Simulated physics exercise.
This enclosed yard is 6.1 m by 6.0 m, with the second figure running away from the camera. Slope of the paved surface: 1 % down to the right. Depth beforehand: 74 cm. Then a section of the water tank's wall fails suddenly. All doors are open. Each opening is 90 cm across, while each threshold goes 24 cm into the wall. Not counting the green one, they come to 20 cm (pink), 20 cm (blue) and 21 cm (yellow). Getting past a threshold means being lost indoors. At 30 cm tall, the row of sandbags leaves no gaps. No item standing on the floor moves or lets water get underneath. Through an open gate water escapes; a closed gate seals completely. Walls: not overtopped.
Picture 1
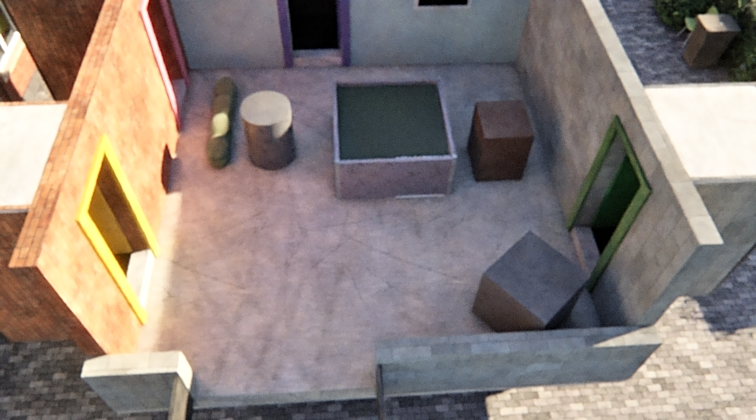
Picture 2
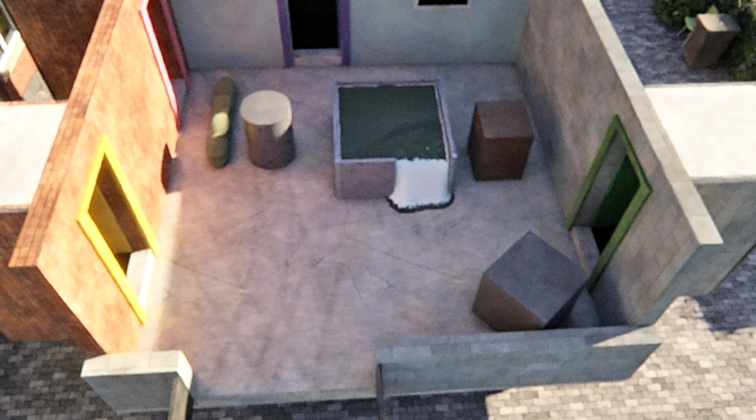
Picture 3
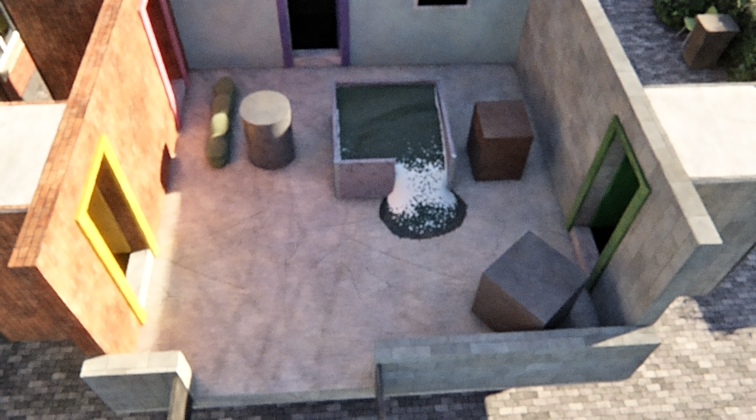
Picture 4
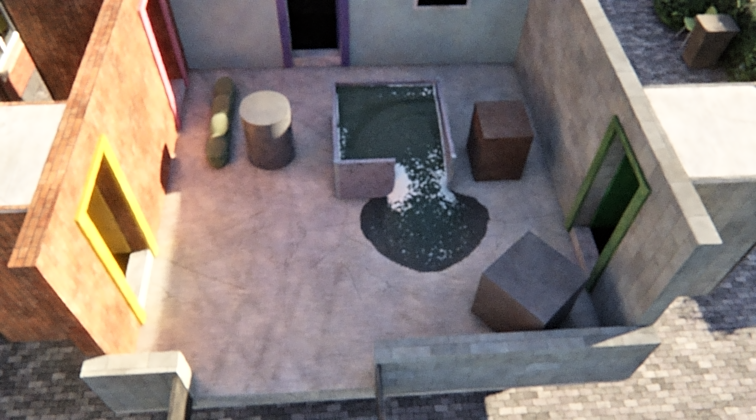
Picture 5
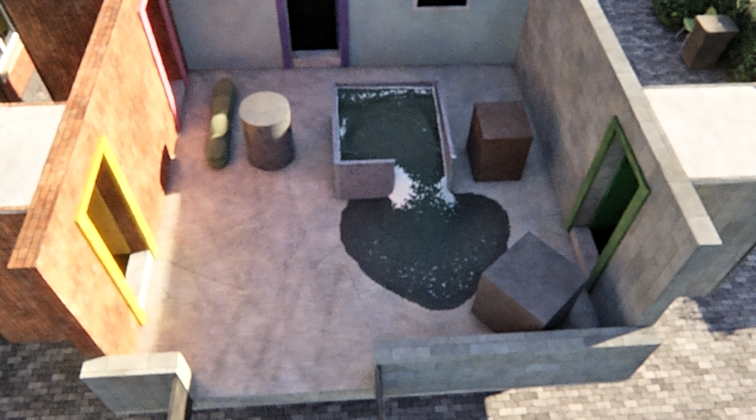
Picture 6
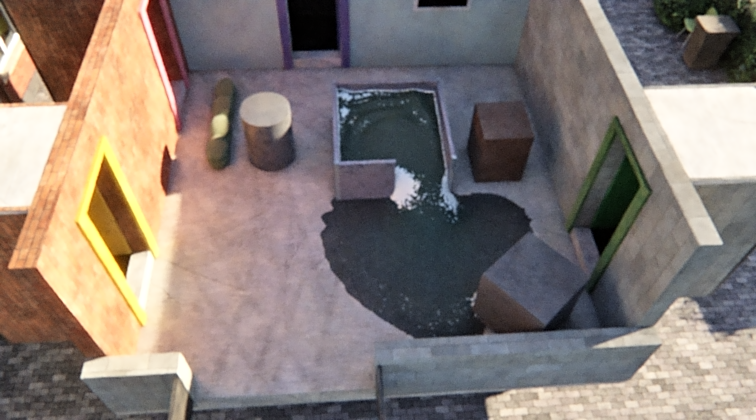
In a walled yard, water pours from a tank's broken front and spreads across the floor.
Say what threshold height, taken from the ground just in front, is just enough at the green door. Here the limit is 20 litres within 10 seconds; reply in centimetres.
I would put it at 19 cm.
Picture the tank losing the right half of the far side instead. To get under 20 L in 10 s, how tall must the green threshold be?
Roughly 12.0 cm.
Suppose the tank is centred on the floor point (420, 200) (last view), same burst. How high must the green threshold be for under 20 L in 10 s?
At least roughly 13.0 cm high.
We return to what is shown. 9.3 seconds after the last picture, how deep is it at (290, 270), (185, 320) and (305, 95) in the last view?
First 2, then 5, then 4 cm.
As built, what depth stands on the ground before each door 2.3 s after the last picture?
Door by door, in centimetres - pink 0, blue 0, yellow 0, green 17.
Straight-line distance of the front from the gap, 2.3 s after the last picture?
Roughly 4.6 m from the gap.
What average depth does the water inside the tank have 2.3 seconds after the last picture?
Some 30 cm.
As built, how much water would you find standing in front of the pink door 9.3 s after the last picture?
4.0 cm.
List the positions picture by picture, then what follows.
In the first picture, the water tank at (391, 122) is whole and still, 74 cm deep; the green door at (601, 216) is dry.
In the second picture, the front is at (403, 209), 0.3 m from the gap at (421, 182); 0.2 m2 of floor is wet, 74 cm left at the back.
In the third picture, the gap is at (420, 183), the front 0.8 m out at (413, 235); the back of the water tank holds 74 cm.
In the fourth picture, the front is at (417, 266), 1.3 m from the gap at (420, 184); 1.7 m2 of floor is wet, 71 cm left at the back.
In the fifth picture, the gap is at (420, 184), the front 1.9 m out at (431, 303); the back of the water tank holds 65 cm.
In the sixth picture, the gap is at (421, 184), the front 2.5 m out at a hidden place; the back of the water tank holds 62 cm; 0.8 m in a straight line remain to the green door at (600, 217).
Then, 0.7 s after the last picture water covers 25 % of the floor, deepest (36 cm) near (450, 365); 14 cm at the green door, 0 litres in over its 17 cm threshold.
Then, 2.3 s after the last picture water covers 35 % of the floor, deepest (26 cm) near (505, 362); 17 cm at the green door, 24 litres in over its 17 cm threshold.
Then, 9.3 s after the last picture water covers 95 % of the floor, deepest (10 cm) near (600, 357); 8 cm at the green door, 28 litres in over its 17 cm threshold.
At the green door as built, the water peaked near 21 cm, 1.3 s after the last picture.
Run again over the same 10 s with other heights there, 34 litres in over 16 cm, 10 litres over 21.5 cm. The limit of 20 litres is kept from about 19 cm up.
